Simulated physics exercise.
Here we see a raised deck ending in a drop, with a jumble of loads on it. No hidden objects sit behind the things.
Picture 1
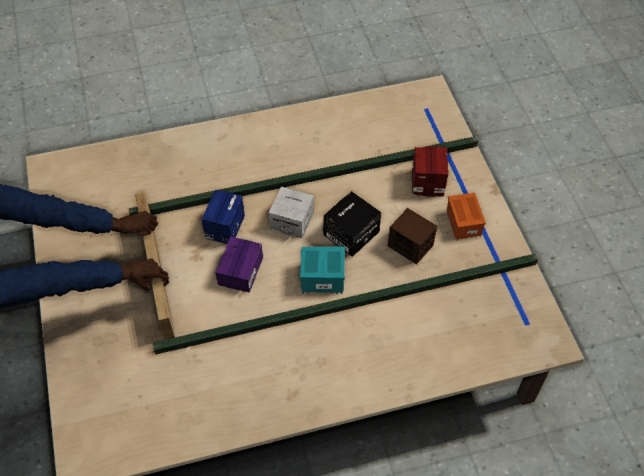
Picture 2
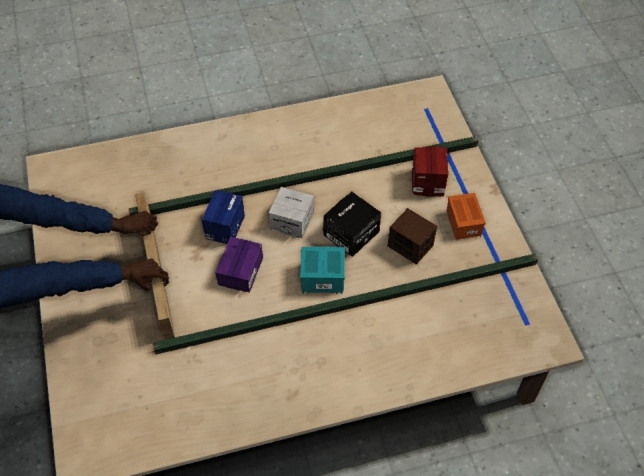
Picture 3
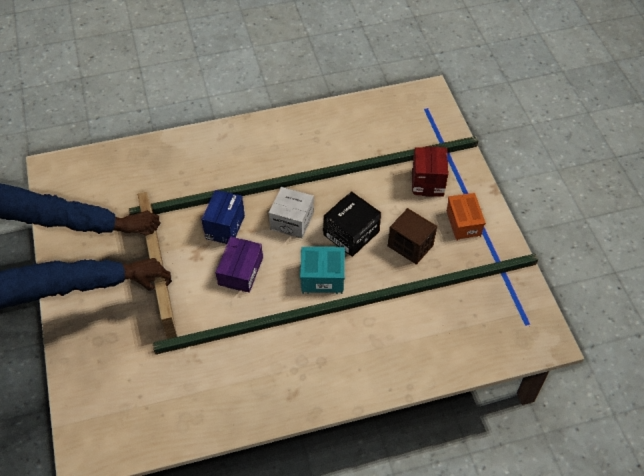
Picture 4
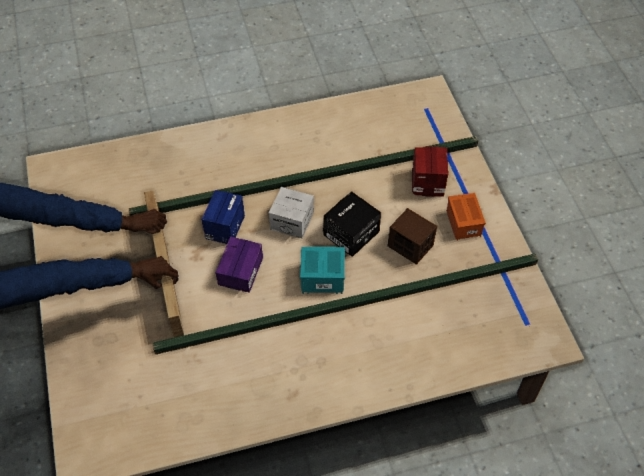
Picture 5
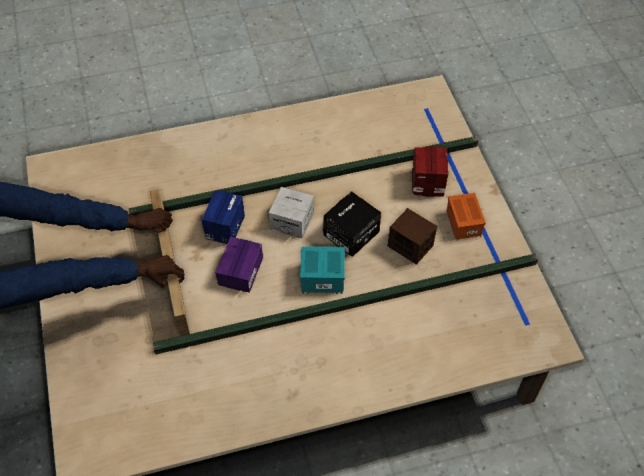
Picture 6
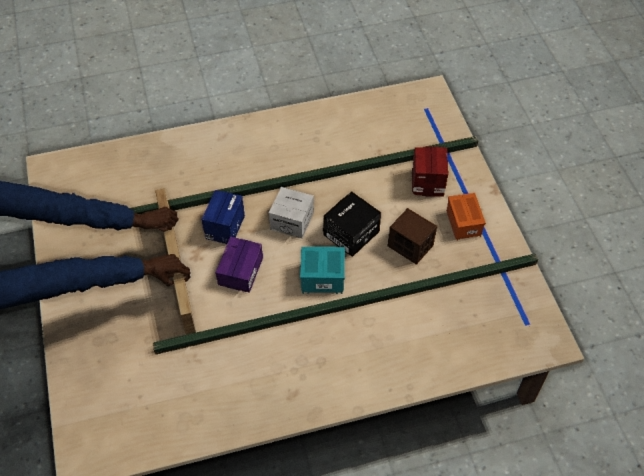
Two hands slowly push a wooden bar slightly right toward colored boxes that stay still.
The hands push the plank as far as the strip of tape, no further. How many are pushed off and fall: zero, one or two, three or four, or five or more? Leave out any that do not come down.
The ones going over the edge come to at least five, I'd say.
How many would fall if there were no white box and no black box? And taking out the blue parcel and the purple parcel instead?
The counts: 3 and 3.
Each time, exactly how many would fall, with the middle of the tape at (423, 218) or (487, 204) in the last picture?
It would be 1 and 5.
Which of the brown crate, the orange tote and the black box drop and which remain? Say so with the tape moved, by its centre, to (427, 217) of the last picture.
Here's how it goes: The brown crate is still up there, the orange tote ends up down, and the black box is still up there.
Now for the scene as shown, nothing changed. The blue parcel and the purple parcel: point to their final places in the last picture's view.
Near (468, 154) and (493, 206).
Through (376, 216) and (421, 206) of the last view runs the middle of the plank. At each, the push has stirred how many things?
8 and 8.
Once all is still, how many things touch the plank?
It's 3.
Early on, none off yet; orange tote at rest near (465, 217); red parcel at rest near (430, 172); brown crate at rest near (413, 237).
Finally, the number that fall off is five or more; lost, white box, black box, brown crate, red parcel and orange tote.
